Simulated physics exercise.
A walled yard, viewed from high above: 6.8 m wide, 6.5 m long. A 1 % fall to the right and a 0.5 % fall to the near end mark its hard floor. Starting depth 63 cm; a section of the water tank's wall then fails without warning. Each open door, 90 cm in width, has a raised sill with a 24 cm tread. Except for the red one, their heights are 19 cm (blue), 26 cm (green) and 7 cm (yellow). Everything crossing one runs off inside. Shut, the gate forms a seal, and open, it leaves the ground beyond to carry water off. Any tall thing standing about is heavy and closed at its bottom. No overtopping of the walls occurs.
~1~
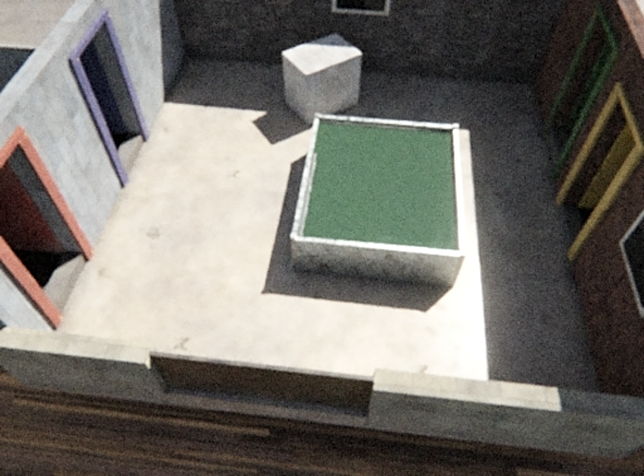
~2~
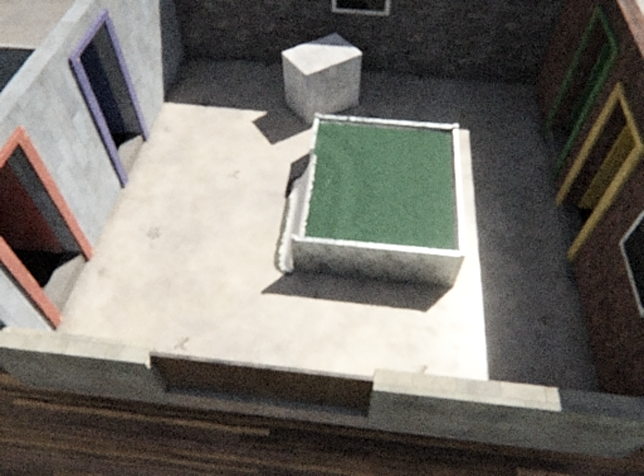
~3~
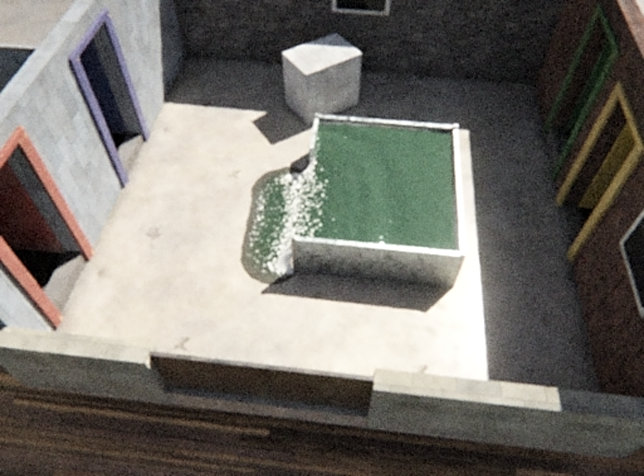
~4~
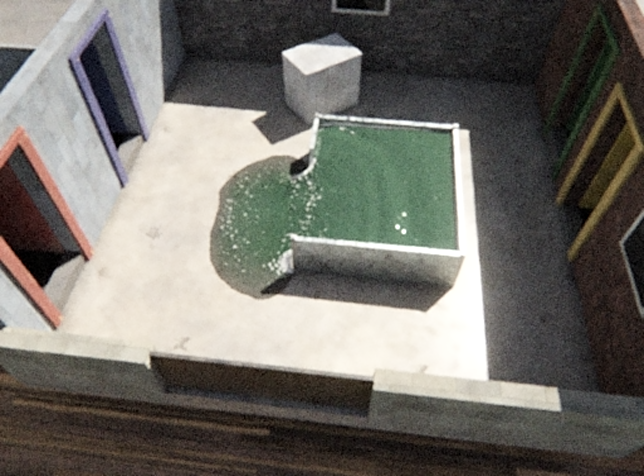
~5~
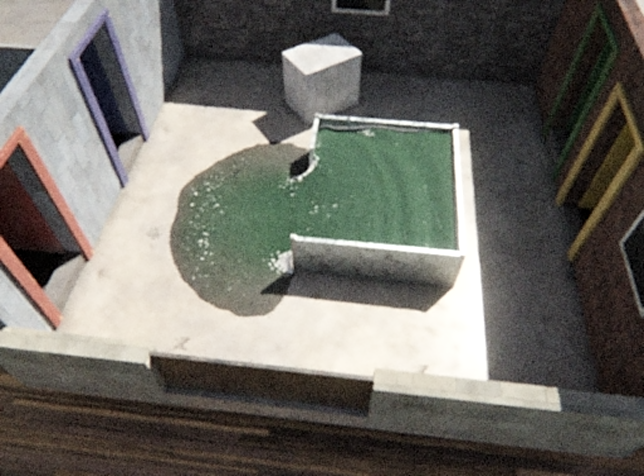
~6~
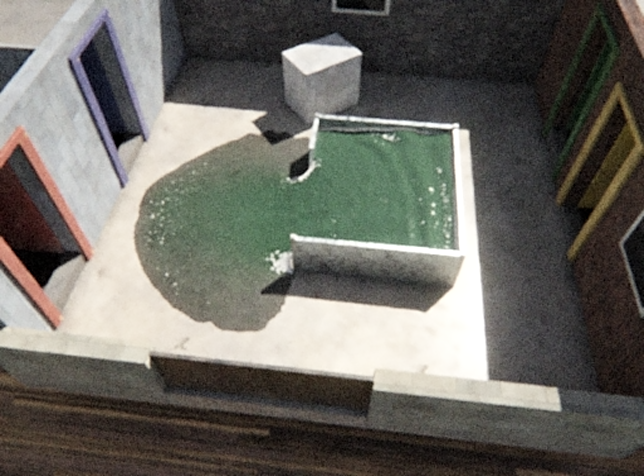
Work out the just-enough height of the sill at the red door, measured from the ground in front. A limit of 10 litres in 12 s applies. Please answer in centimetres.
It works out at roughly 27 cm.
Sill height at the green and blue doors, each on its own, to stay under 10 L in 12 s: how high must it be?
About 9.0 cm at green and 24 cm at blue.
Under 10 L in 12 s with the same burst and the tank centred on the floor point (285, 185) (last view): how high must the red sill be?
Minimum: Approx. 20 cm.
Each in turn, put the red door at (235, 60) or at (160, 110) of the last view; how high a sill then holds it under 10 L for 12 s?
Around 15 and 8.5 cm respectively.
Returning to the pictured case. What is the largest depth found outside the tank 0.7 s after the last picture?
Max depth: Around 34 cm.
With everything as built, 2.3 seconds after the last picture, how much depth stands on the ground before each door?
Depths in cm: Blue 23, red 30, green 0, yellow 0.
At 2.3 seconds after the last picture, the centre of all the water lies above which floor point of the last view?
I'd say around (247, 220).
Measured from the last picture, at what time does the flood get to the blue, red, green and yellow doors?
The blue door at 0.3 s, the red door at 0.4 s, the green door at 6.0 s, the yellow door at 5.5 s.
Then, 0.7 s after the last picture water covers 30 % of the floor, deepest (34 cm) near (106, 223); 20 cm at the red door, 0 litres in over its 20 cm sill.
Then, 2.3 s after the last picture water covers 40 % of the floor, deepest (34 cm) near (42, 358); 30 cm at the red door, 29 litres in over its 20 cm sill.
Then, 11.3 s after the last picture water covers 95 % of the floor, deepest (14 cm) near (528, 84); 5 cm at the red door, 51 litres in over its 20 cm sill.
At the red door as built, the water peaked near 31 cm, 1.9 s after the last picture.
Run again over the same 12 s with other heights there, 28 litres in over 23 cm, 3 litres over 31.5 cm. The limit of 10 litres is kept from about 27 cm up.
